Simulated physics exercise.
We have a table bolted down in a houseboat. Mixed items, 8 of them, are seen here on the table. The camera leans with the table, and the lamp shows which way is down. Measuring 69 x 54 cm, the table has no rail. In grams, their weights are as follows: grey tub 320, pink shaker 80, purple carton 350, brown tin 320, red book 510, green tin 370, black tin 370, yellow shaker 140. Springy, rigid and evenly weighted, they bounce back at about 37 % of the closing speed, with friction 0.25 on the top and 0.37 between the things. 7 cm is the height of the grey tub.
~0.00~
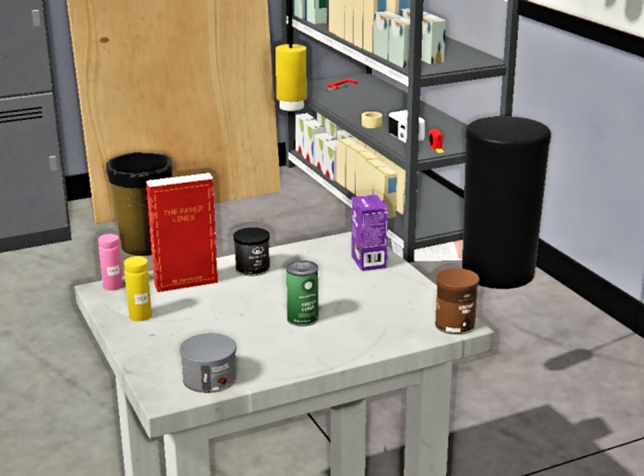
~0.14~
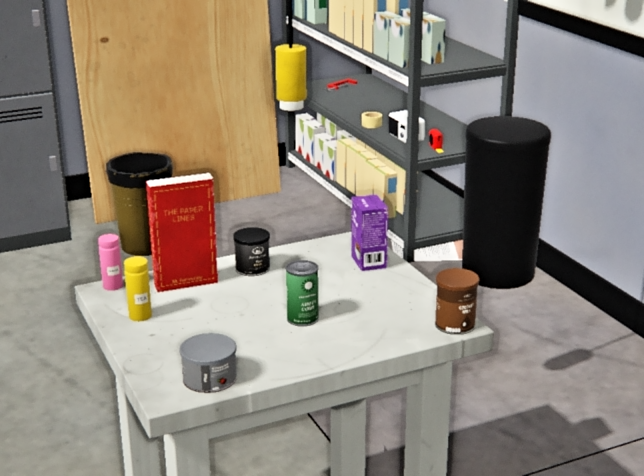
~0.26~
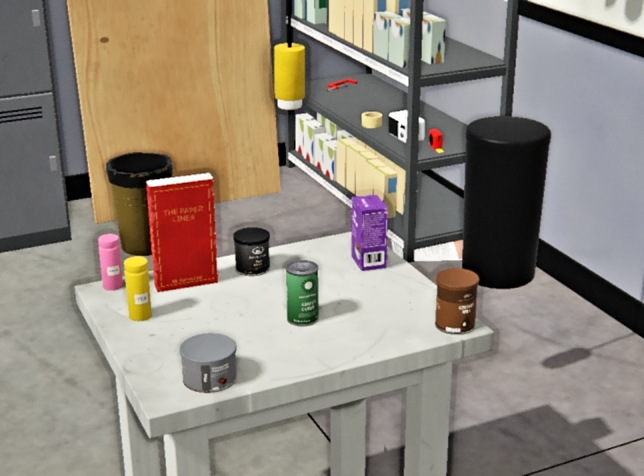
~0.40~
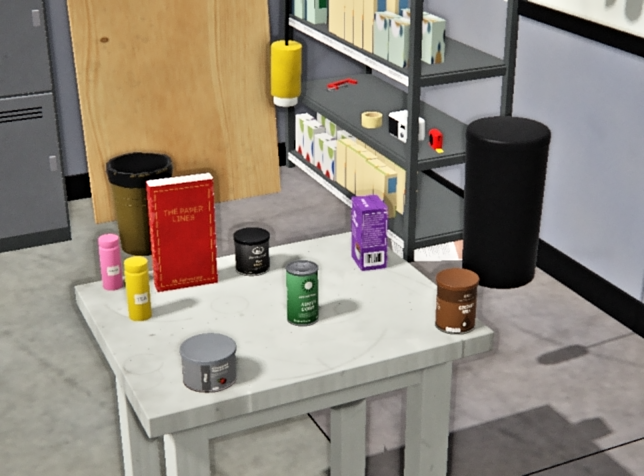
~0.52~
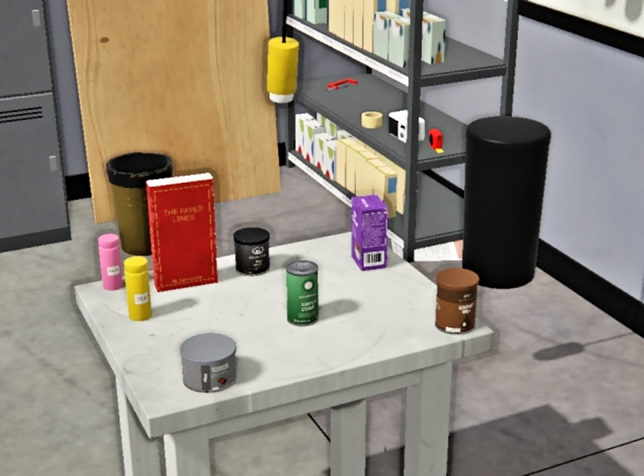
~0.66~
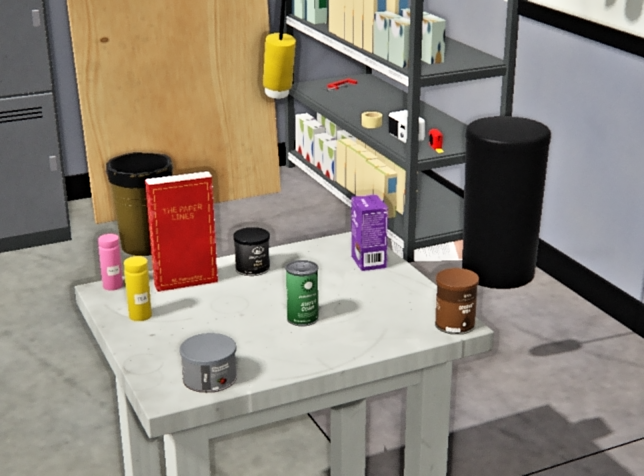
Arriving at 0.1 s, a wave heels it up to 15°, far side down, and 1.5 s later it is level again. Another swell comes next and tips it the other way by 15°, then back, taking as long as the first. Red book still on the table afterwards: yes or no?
No.
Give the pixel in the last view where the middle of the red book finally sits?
The resting point is around (55, 299).
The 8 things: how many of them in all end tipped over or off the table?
All told, 1.
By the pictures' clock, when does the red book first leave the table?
Somewhere about 0.9 s.
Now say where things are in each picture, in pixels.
The first frame shows boat level; red book (183, 233); grey tub (209, 363).
The second frame shows boat level; purple carton (369, 233); brown tin (456, 301).
The third frame shows heel 2°, far side down; green tin (302, 293); black tin (252, 252).
The fourth frame shows heel 5°, far side down; yellow shaker (138, 289); grey tub (209, 363).
The fifth frame shows heel 9°, far side down; pink shaker (111, 262); purple carton (369, 233).
The sixth frame shows heel 13°, far side down; red book (183, 232); brown tin (456, 301).
After 1.16 s, heel 10°, far side down; red book now off the table; purple carton moved 2 cm.
After 1.56 s, boat level; purple carton moved 2 cm.
After 2.06 s, heel 10°, near side down; purple carton moved 2 cm.
In the end (3.6 s), off the table, red book; the other 7 under 5 cm from the start. In the last view, red book near (55, 299).
